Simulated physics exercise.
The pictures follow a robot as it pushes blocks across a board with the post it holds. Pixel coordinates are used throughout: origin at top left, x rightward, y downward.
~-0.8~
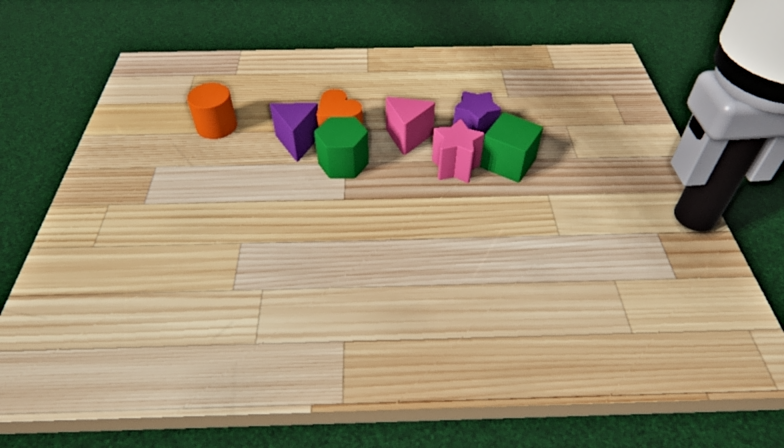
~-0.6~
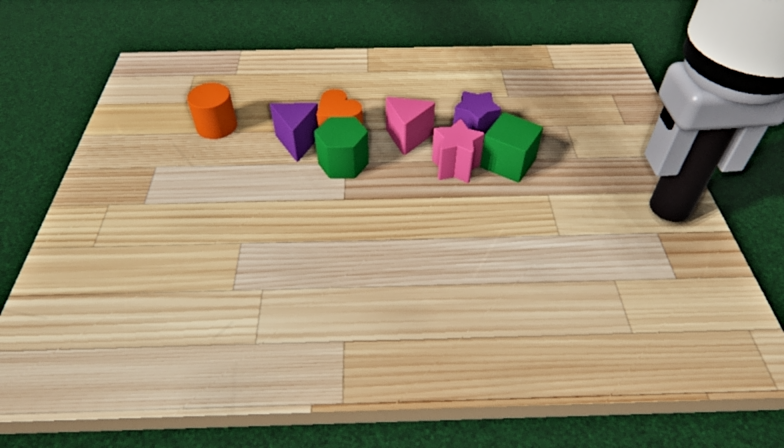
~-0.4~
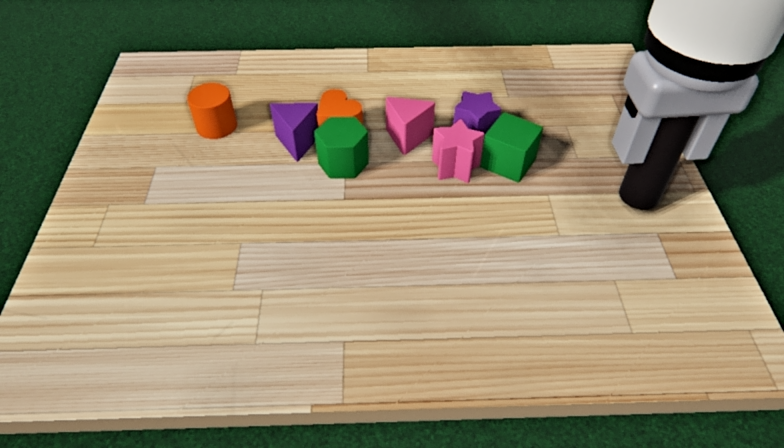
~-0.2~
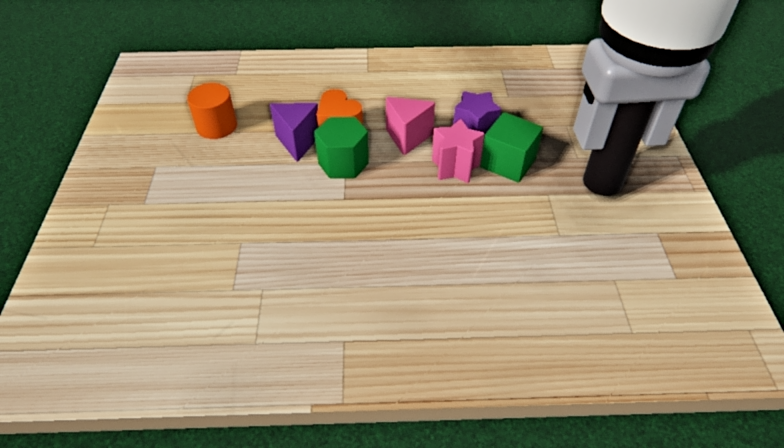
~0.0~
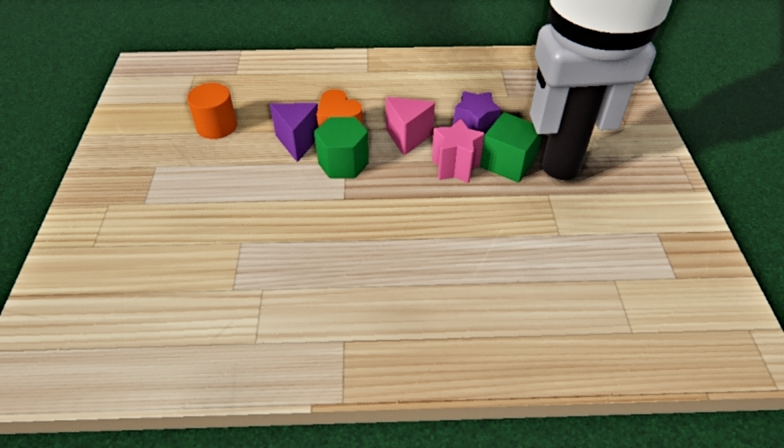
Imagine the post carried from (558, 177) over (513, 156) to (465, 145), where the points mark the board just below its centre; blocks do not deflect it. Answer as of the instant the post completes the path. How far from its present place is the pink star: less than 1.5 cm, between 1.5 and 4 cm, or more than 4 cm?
The over 4 cm band.
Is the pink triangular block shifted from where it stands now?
It seems so.
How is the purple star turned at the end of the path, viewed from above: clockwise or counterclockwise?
If we look at it from overhead, the purple star pivots clockwise.
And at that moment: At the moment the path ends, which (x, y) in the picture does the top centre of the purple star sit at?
So, by the moment the path ends, you'll find the top centre of the purple star at (455, 88).
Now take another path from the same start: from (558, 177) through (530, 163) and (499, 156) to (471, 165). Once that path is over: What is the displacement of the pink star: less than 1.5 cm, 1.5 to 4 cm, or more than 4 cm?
Range: Over 4 cm.
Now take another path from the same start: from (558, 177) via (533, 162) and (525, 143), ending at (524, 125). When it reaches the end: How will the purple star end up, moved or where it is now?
It gets moved.
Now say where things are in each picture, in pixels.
In the first picture, post tip (695, 217); block tops, pink triangular block (409, 107); pink star (459, 136); purple star (478, 103); green square block (514, 131).
In the second picture, post (670, 208); blocks unchanged.
In the third picture, post (639, 196); blocks unchanged.
In the fourth picture, post (602, 183); blocks unchanged.
In the fifth picture, post (561, 168); pink triangular block (409, 107); pink star (459, 136); purple star (478, 103); green square block (514, 131).
What follows on the original path. Halfway along, post (514, 147); pink star (437, 135), turned 35° anticlockwise; purple star (465, 97), turned 35° clockwise; green square block (477, 123), turned 30° anticlockwise.
At the end, post (466, 136); pink triangular block (395, 104); pink star (402, 143), turned 65° anticlockwise; purple star (455, 88), turned 60° clockwise; green square block (429, 120), turned 60° anticlockwise.
